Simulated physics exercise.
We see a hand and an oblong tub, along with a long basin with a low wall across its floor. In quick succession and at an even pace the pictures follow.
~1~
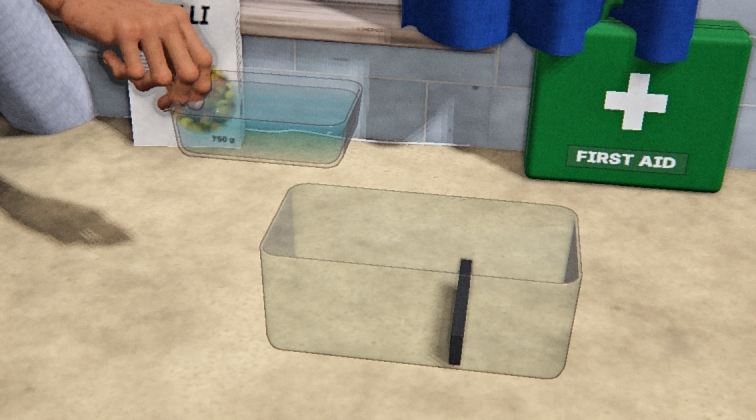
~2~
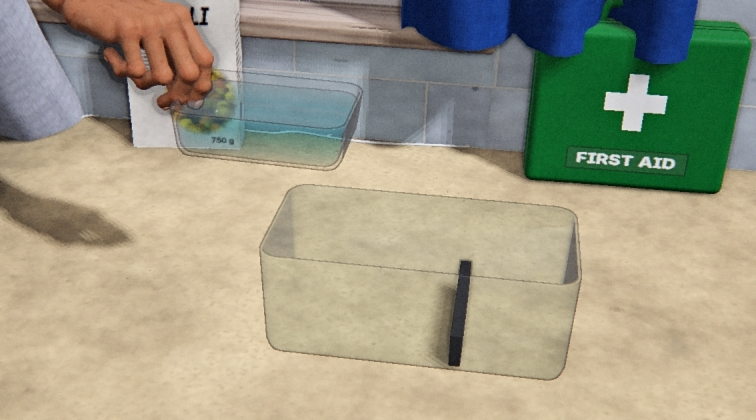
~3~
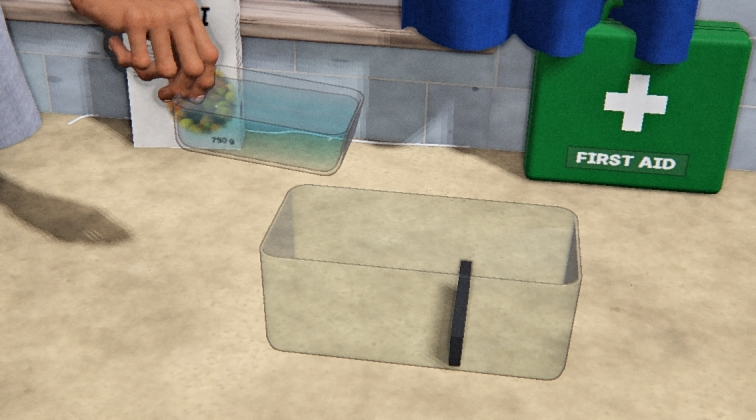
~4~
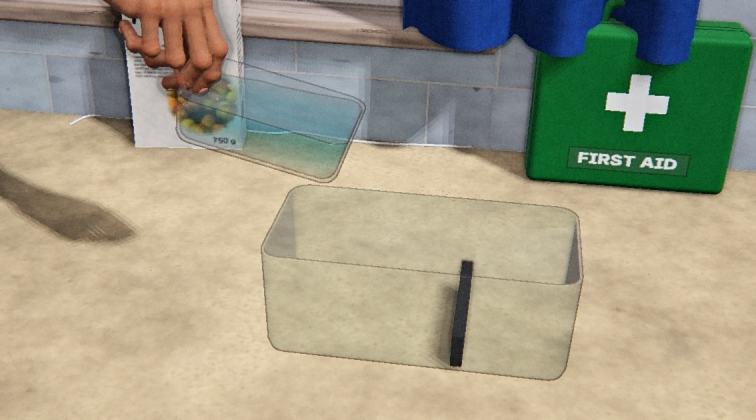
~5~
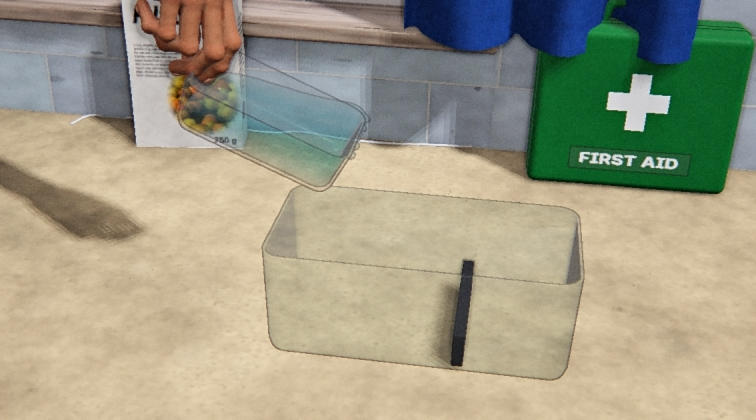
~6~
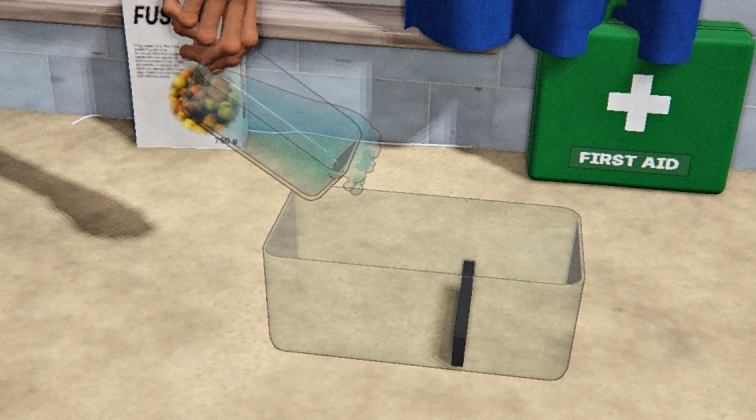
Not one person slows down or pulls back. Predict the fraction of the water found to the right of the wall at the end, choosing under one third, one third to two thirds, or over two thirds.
Prediction: Under one third.
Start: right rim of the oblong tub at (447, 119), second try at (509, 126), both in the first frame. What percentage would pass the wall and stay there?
Estimate, first then second: 55 per cent and 65 per cent.
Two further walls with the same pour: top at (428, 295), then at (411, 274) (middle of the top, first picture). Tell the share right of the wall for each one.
Respectively 15 and 25 per cent, approximately.
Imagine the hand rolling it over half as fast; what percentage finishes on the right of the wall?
Roughly 10 in a hundred.
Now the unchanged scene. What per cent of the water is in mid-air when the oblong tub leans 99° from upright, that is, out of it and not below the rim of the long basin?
Some 5 per cent, I'd say.
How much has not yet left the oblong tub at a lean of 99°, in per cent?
Around 0 percent remains.
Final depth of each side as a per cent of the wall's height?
On the left it sits near 50, while on the right it sits near 20.
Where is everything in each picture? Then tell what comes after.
In the first picture, it leans 0°; its right rim is at (354, 105); the water meets the walls at (192, 96) and (352, 109); the long basin's rim runs from (276, 217) to (578, 246); the wall's top is at (462, 296).
In the second picture, it leans 2°; its right rim is at (354, 109); the water meets the walls at (193, 96) and (352, 111).
In the third picture, it leans 6°; its right rim is at (355, 115); the water meets the walls at (193, 93) and (353, 114).
In the fourth picture, it leans 13°; its right rim is at (357, 126); the water meets the walls at (196, 90) and (357, 118).
In the fifth picture, it leans 23°; its right rim is at (357, 139); the water meets the walls at (198, 87) and (341, 121); 5 per cent is over the edge.
In the sixth picture, it leans 34°; its right rim is at (353, 154); the water meets the walls at (201, 82) and (332, 128); 16 per cent is over the edge.
A moment on, the oblong tub is tipped on its side and 2 per cent is still to pour, 90 is left of the wall and 1 right of it.
Next, the oblong tub is tipped right over and 0 per cent is still to pour, 78 is left of the wall and 12 right of it.
Then the oblong tub is tipped right over and 0 per cent is still to pour, 80 is left of the wall and 13 right of it.
Later the oblong tub is tipped right over and 0 per cent is still to pour, 80 is left of the wall and 13 right of it.
In the end 80 per cent lies left of the wall, 14 right of it and 7 outside.
